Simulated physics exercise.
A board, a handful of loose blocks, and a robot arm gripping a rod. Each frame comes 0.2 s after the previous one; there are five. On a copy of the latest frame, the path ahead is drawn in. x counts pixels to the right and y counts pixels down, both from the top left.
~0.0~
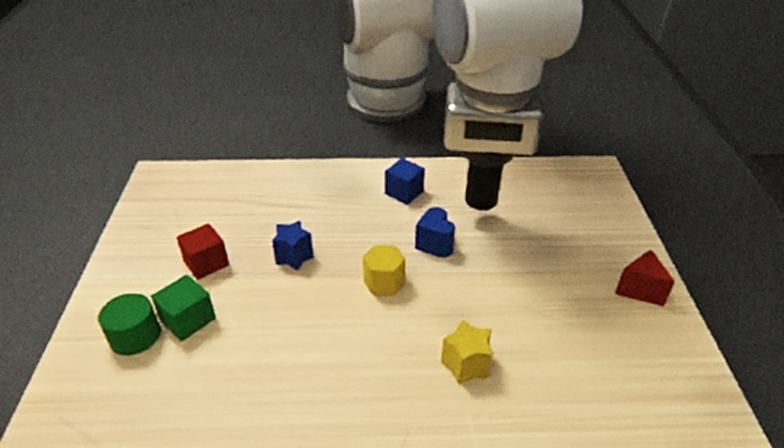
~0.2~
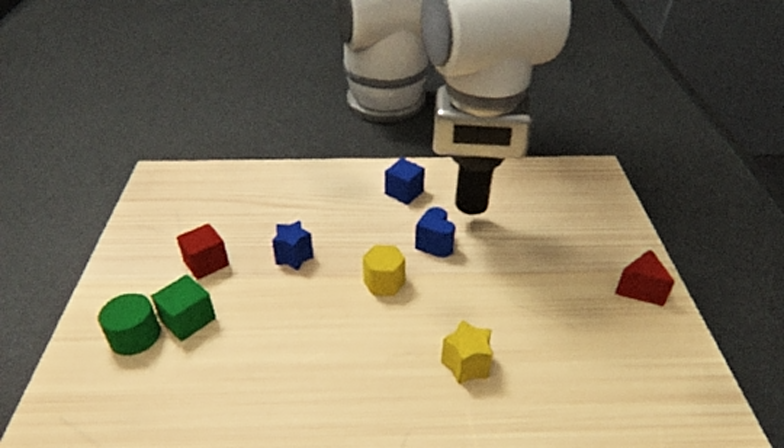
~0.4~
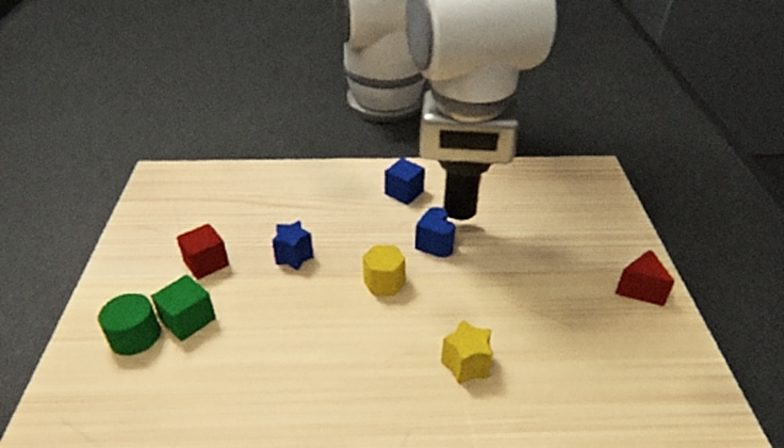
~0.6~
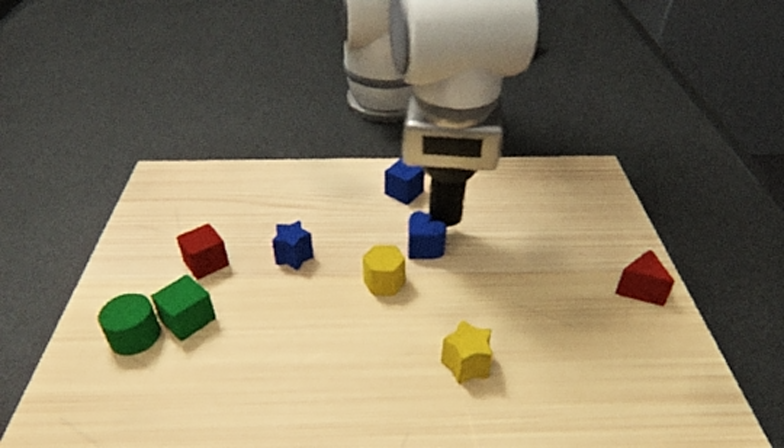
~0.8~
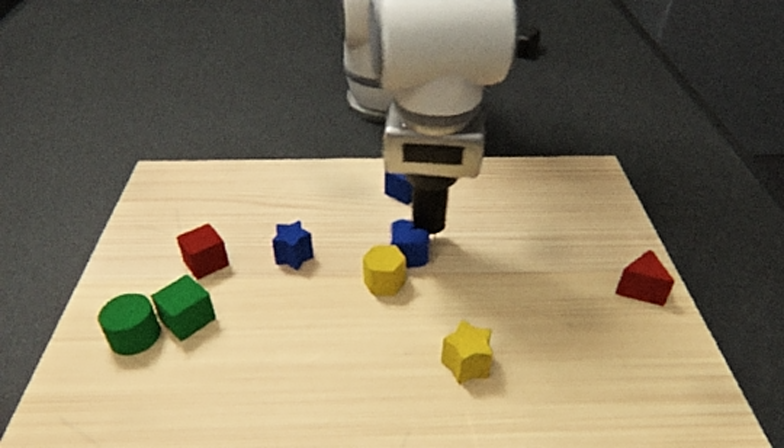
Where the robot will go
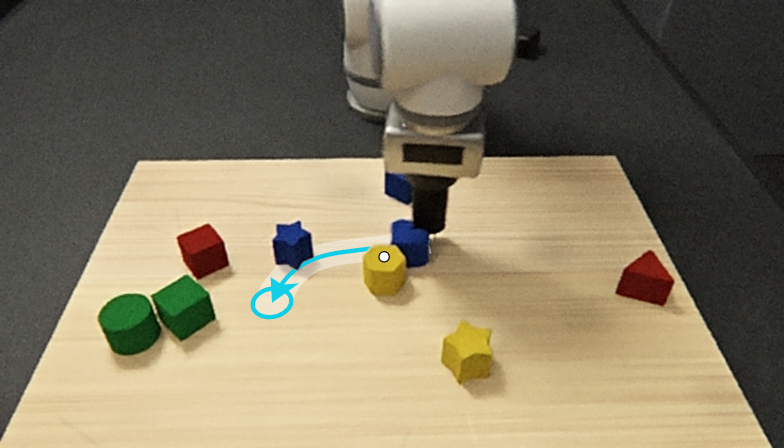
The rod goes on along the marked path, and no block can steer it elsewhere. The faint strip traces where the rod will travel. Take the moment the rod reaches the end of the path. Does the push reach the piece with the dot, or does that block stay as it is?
Once the path is done, it is somewhere new.
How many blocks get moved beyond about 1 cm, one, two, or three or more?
There will be three or more blocks that move more than 1 cm.
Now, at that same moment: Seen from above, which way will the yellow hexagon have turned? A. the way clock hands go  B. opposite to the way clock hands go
It's B.
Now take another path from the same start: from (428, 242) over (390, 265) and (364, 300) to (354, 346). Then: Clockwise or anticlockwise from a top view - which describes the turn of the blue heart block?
Spins clockwise.
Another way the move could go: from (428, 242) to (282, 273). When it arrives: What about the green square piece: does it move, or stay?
It's unmoved.
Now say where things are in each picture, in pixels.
In the first picture, rod's lower end at (481, 201); green square piece at (180, 294); blue star-shaped block at (290, 232); yellow hexagon at (384, 257); blue heart block at (437, 220).
In the second picture, rod at (472, 205); blocks still.
In the third picture, rod at (460, 210); blocks still.
In the fourth picture, rod at (446, 216); blue heart block at (425, 224).
In the fifth picture, rod at (429, 224); green square piece at (180, 294); blue star-shaped block at (290, 232); yellow hexagon at (384, 257); blue heart block at (407, 232).
Drawn move, from (428, 242) through (368, 249) and (308, 262) to (272, 302); the dot is on the yellow hexagon.
On the path given first. One third of the way, rod at (366, 231); yellow hexagon at (367, 269), turned 65° anticlockwise; blue heart block at (352, 244), turned 20° anticlockwise.
Two thirds of the way, rod at (305, 244); blue star-shaped block at (272, 236), turned 35° clockwise; yellow hexagon at (367, 269), turned 70° anticlockwise; blue heart block at (331, 252), turned 85° anticlockwise.
At the end, rod at (269, 284); green square piece still; blue star-shaped block at (256, 242), turned 70° clockwise; yellow hexagon at (367, 269), turned 70° anticlockwise; blue heart block at (331, 252), turned 85° anticlockwise.
